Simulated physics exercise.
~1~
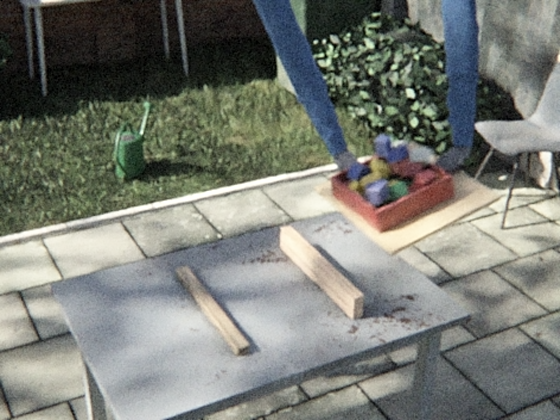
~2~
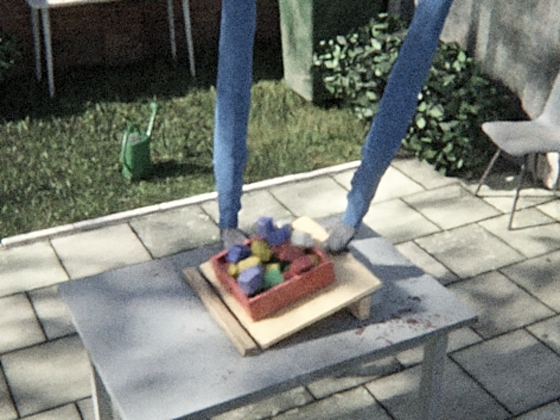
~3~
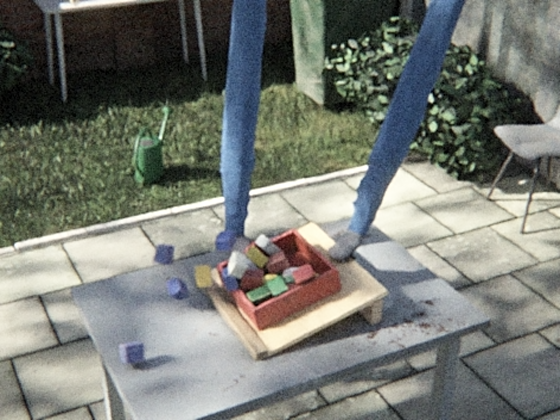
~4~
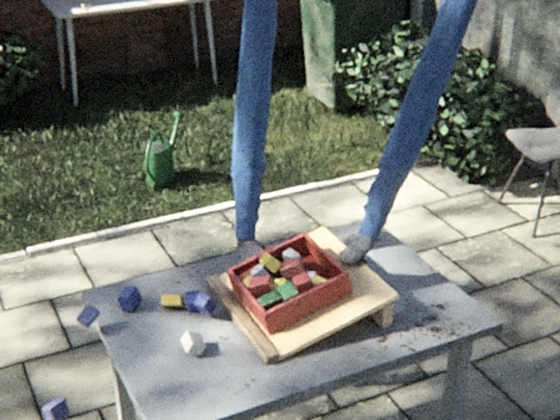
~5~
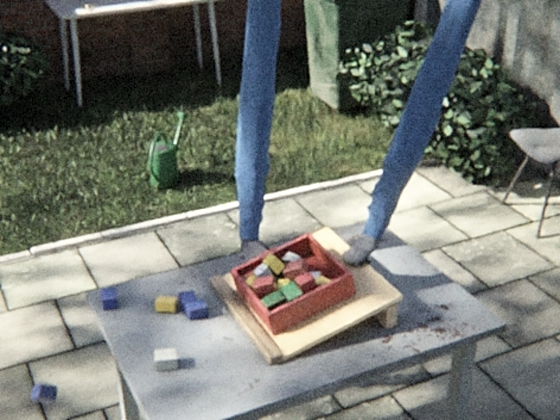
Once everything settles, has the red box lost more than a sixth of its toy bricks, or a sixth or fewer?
The red box loses more than a sixth of its toy bricks. Several spill out to the left, though most stay inside.
Two blue-sleeved arms brought a board carrying a red box of colourful toy bricks down onto two wooden strips on a grey table, and several bricks tumbled out to the left, one ending up on the paving while most stayed in the box.
